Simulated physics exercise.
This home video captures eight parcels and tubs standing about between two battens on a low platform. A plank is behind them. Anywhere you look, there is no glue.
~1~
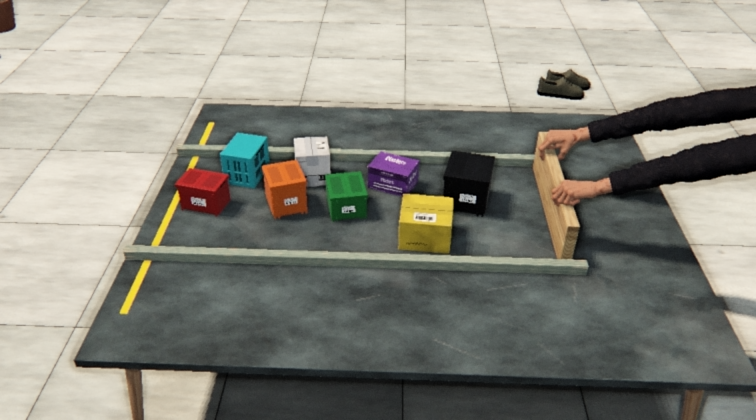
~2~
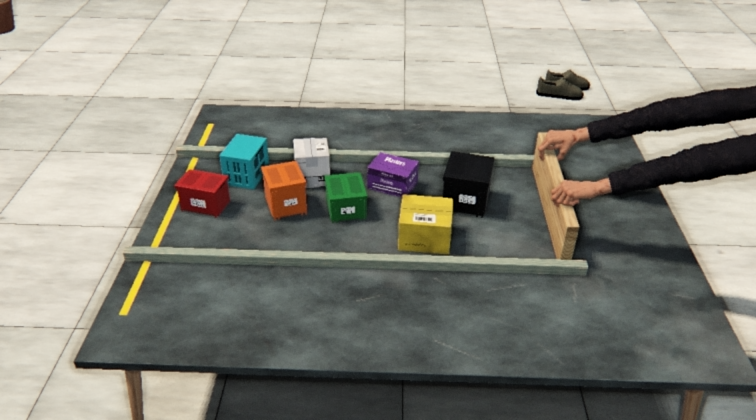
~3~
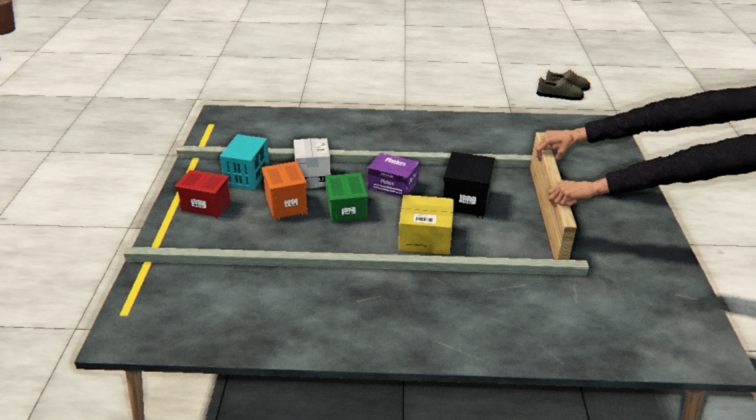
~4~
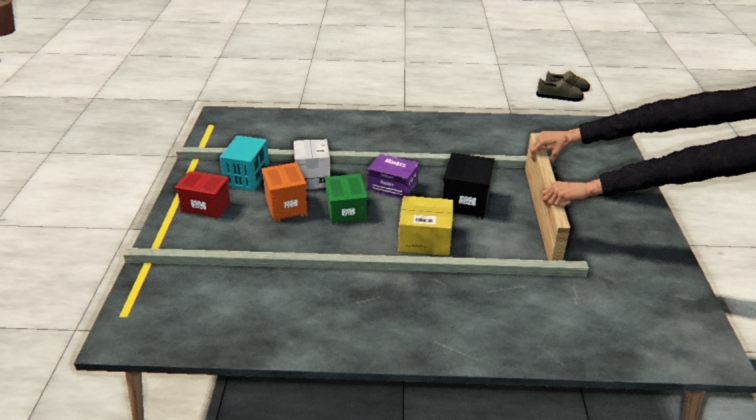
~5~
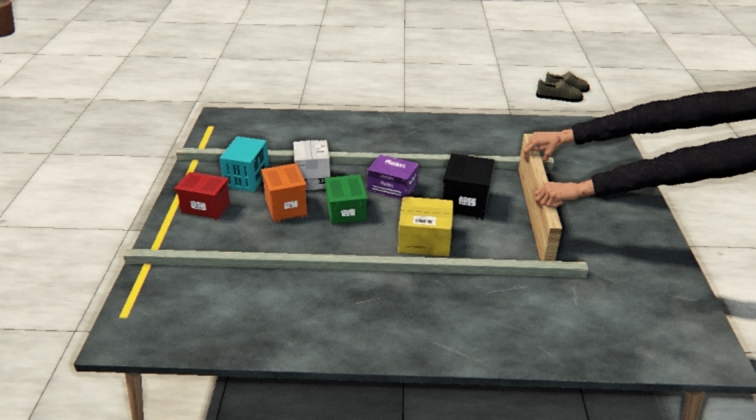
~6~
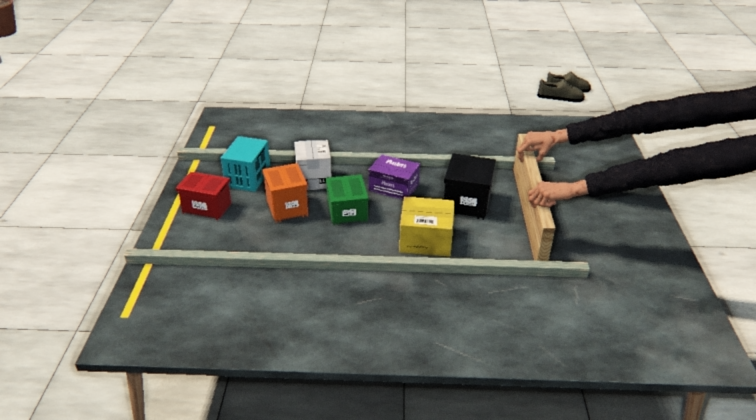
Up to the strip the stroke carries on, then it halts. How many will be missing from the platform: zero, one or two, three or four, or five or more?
At least five drop.
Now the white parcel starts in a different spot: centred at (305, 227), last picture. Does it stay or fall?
Result: It falls away.
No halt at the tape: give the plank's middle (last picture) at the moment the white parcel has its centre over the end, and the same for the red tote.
The middle is at (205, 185) when it's the white parcel, and at (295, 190) when it's the red tote.
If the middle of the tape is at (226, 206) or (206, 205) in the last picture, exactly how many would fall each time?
In order, the counts are 3 and 4.
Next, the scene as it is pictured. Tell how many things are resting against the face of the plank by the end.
That makes 1.
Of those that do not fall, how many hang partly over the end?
1 overhanging.
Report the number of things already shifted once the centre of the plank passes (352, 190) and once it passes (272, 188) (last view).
Well, it's 6 at the first one and 8 at the second.
Soon after, none off yet; red tote at rest near (205, 196); turquoise crate at rest near (247, 164); orange tote at rest near (286, 193).
Then, none off yet; red tote moved a little near (190, 197); turquoise crate at rest near (247, 164); orange tote moved about its own width near (231, 190).
Further on, one off so far; red tote falling near (101, 297); turquoise crate moved well along near (169, 163); orange tote tipped a little near (140, 189).
At rest, the number that fall off is five or more; fallen, black tote, yellow parcel, green tote, white parcel, orange tote, turquoise crate and red tote.
